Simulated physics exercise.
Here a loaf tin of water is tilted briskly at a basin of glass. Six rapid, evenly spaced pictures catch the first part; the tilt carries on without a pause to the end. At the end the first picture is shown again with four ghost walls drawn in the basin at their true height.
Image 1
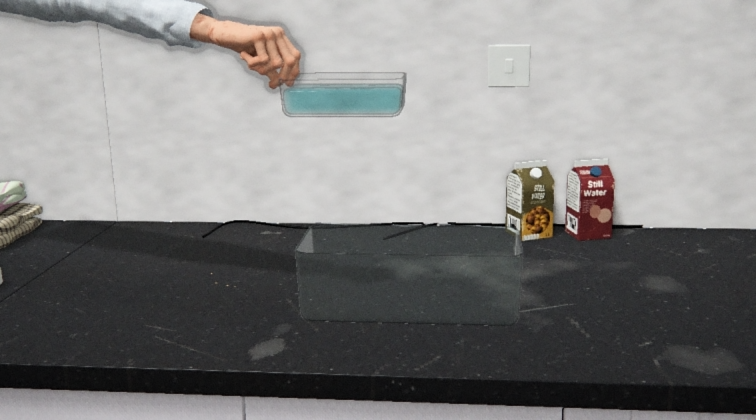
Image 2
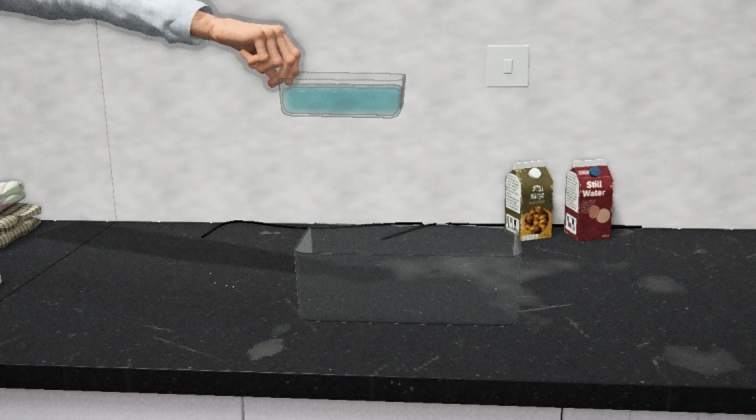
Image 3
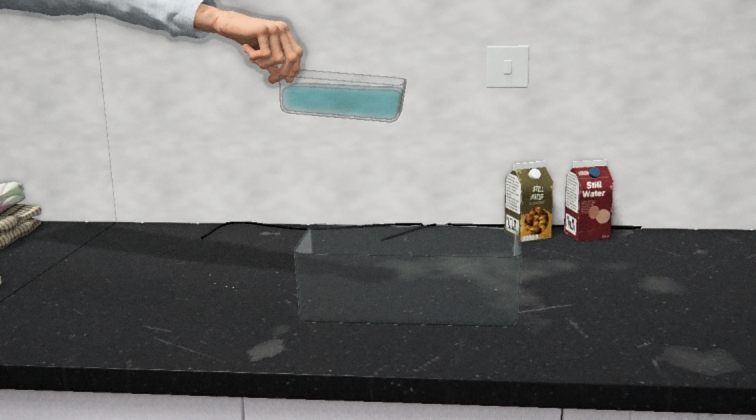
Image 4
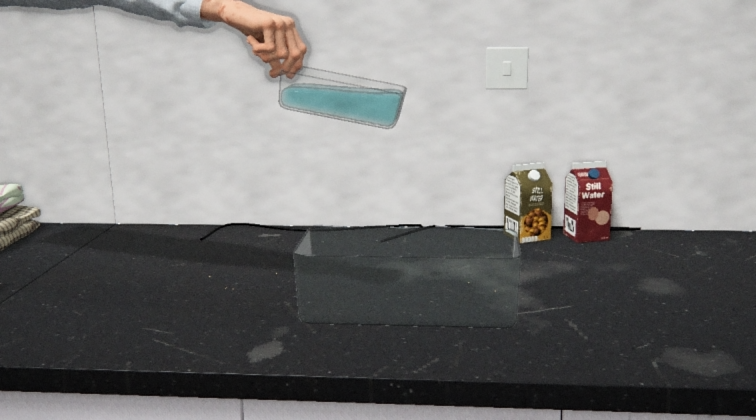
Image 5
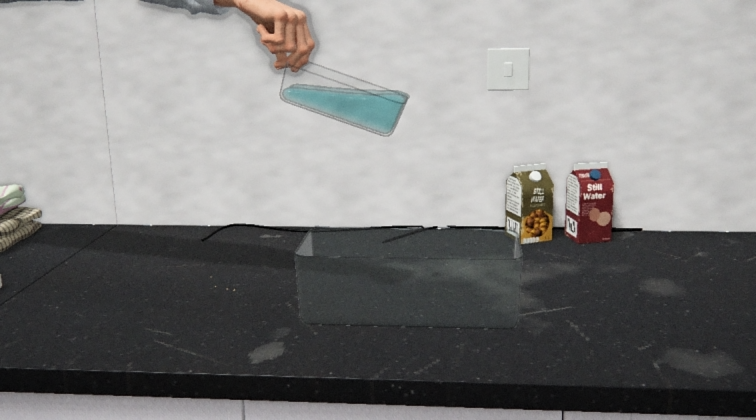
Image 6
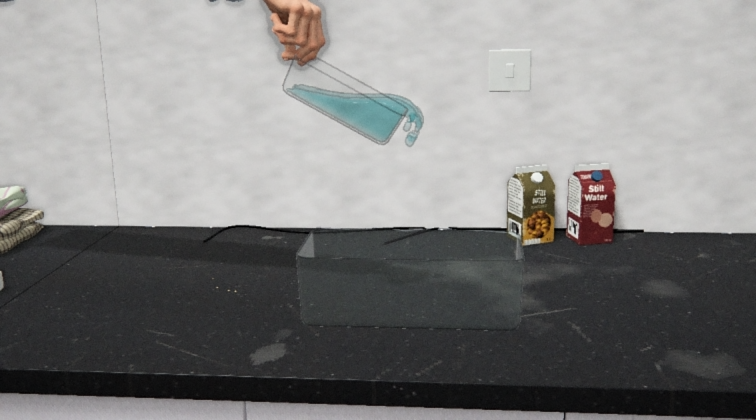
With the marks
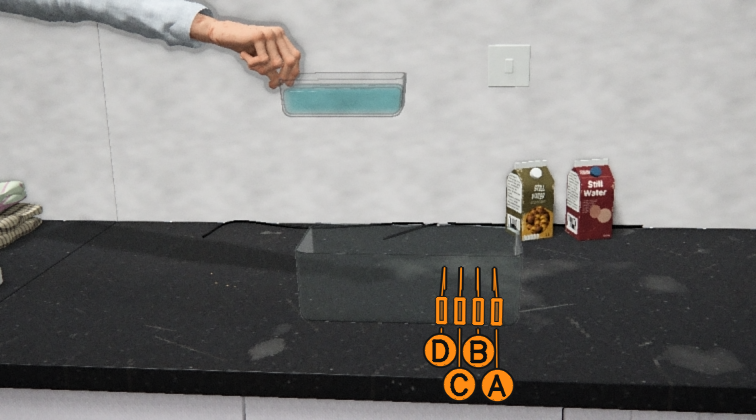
A hand tilts a clear tin of blue water rightward until water curls over its lip.
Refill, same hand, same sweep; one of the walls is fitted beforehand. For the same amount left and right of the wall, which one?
C.
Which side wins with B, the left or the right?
The left one.
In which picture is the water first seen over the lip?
Picture 5.
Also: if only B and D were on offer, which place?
Place D.
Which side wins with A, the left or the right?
The left side.
On the marked copy, A at (496, 329); B at (478, 329); C at (459, 328); D at (441, 328).
Choosing A, about 85 % ends left of the wall and 7 % right of it; 7 % is lost outside.
Choosing B, about 80 % ends left of the wall and 13 % right of it; 7 % is lost outside.
Choosing C, about 47 % ends left of the wall and 45 % right of it; 7 % is lost outside.
Choosing D, about 31 % ends left of the wall and 62 % right of it; 8 % is lost outside.
